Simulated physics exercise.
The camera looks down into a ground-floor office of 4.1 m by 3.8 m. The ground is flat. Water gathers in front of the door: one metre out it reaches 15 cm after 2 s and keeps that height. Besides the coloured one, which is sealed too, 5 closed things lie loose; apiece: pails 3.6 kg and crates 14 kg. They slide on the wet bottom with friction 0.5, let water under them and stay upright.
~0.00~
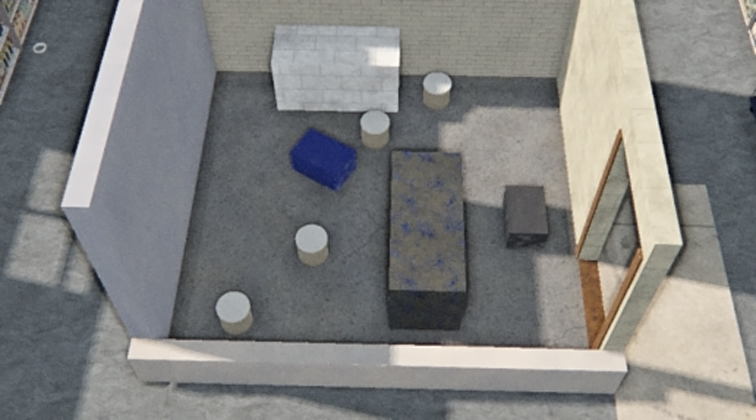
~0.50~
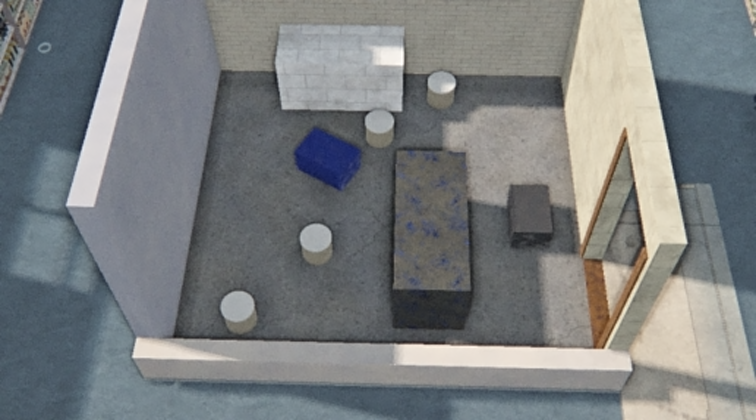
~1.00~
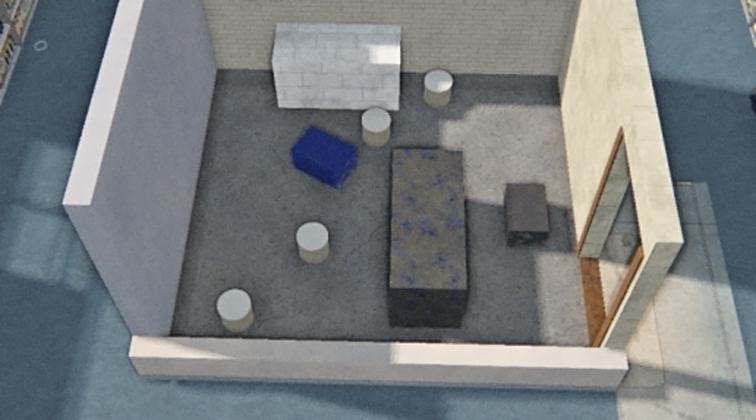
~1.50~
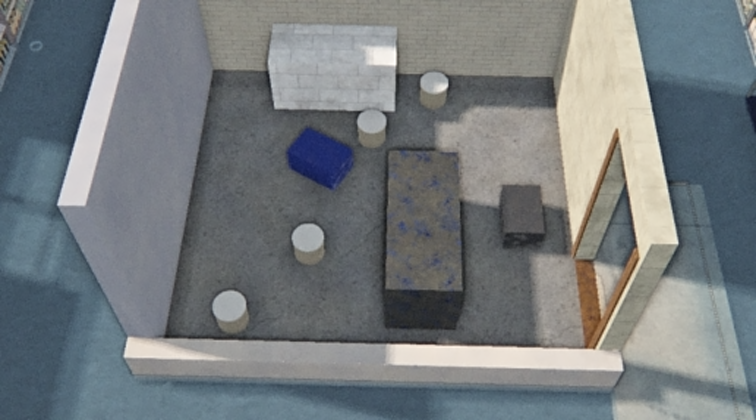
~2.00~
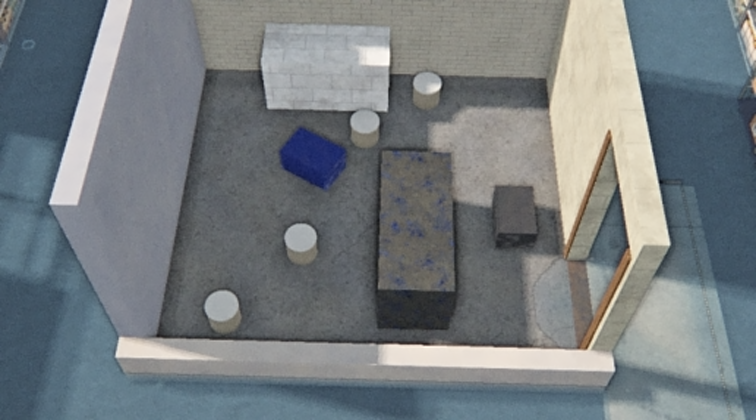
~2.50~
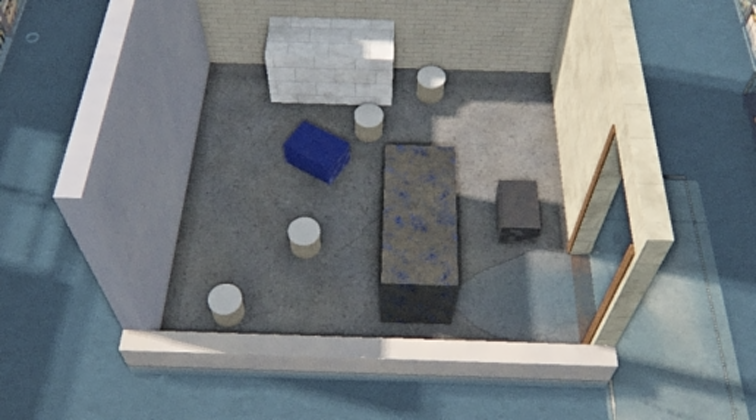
A small roofless room with pale walls and a grey floor is seen from high above, with blue-toned ground around it and a wood-framed doorway on the right. Inside are a long mottled block, a white brick-patterned block at the back, a blue crate, a dark crate and four white-topped pails. The view shifts slightly, the objects stay put, and late on a thin clear sheet of water spreads inward from the doorway.
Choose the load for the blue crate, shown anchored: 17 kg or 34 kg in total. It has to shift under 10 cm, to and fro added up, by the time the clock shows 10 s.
For it, the lower weight is enough.
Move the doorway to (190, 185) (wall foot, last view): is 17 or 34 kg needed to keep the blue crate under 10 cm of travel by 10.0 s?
In that case only the larger load is enough.
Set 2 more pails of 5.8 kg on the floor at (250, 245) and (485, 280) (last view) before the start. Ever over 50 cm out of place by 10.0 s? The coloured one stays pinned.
In turn: Less, more.
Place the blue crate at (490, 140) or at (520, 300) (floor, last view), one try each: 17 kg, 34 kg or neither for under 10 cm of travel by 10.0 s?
In turn: It takes the larger; it takes the larger.
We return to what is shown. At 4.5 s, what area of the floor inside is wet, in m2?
About 5.5 m2.
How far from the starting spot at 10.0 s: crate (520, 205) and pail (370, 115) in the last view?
In that order: 80 cm, 10 cm.
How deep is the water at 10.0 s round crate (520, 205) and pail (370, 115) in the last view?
About 9 and 3 cm.
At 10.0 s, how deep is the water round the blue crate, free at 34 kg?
Roughly 3 cm.
After 3.5 s the blue crate would be 0 cm from its start with 17 kg and 0 cm from its start with 34 kg; 0 cm of water round it then.
After 4.5 s the blue crate would be 0 cm from its start with 17 kg and 0 cm from its start with 34 kg; 0 cm of water round it then.
After 7.0 s the blue crate would be 0 cm from its start with 17 kg and 0 cm from its start with 34 kg; 0 cm of water round it then.
After 10.0 s the blue crate would be 0 cm from its start with 17 kg and 0 cm from its start with 34 kg; 3 cm of water round it then.
